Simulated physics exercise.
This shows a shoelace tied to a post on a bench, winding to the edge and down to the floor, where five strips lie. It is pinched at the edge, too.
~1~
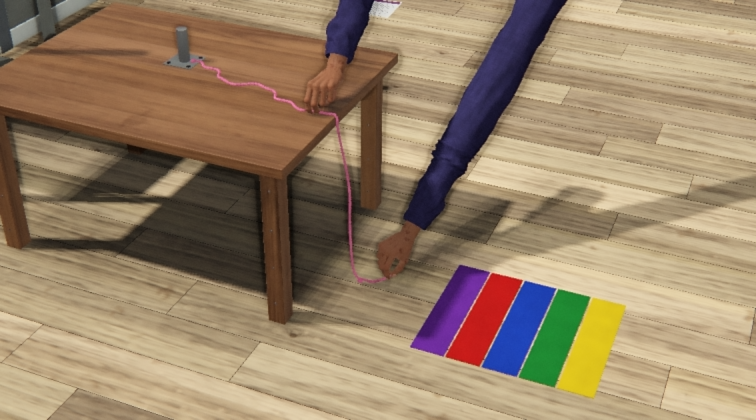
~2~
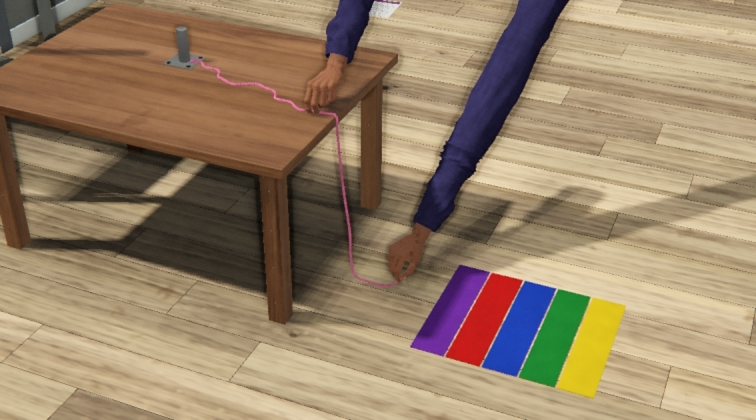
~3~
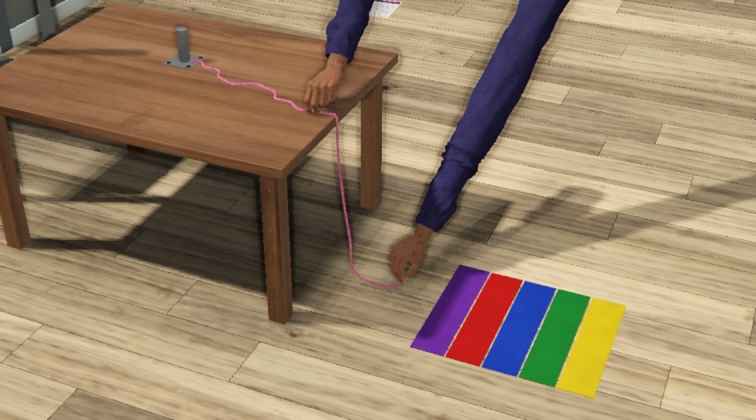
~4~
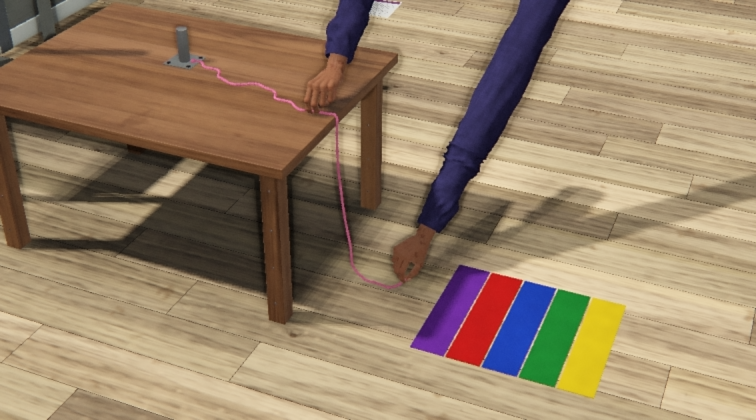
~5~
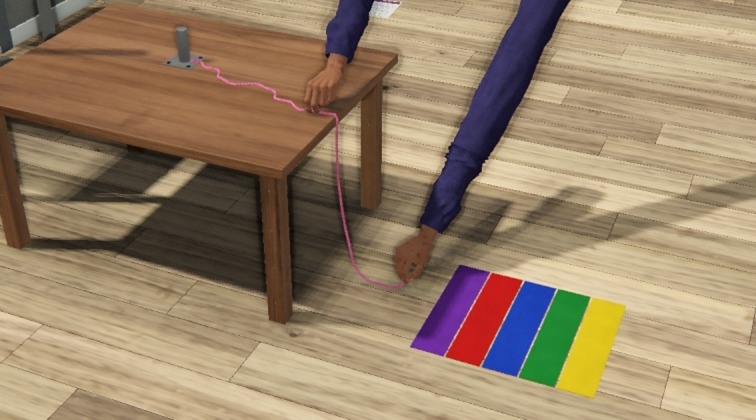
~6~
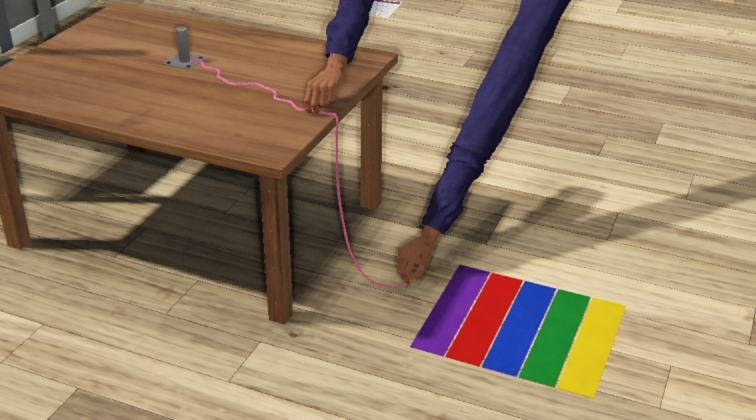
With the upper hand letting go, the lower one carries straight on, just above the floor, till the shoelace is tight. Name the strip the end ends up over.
Blue.
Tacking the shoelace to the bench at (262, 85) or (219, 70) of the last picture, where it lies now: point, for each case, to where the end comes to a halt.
Try by try: (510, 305), (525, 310).
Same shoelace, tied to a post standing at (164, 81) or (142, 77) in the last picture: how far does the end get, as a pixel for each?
That comes out at (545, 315) for the first and (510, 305) for the second.
A little later, end near (460, 294); over purple.
Next, end near (504, 305); over red.
When it is tight, end near (530, 312); over blue. It gets as far as the blue strip.
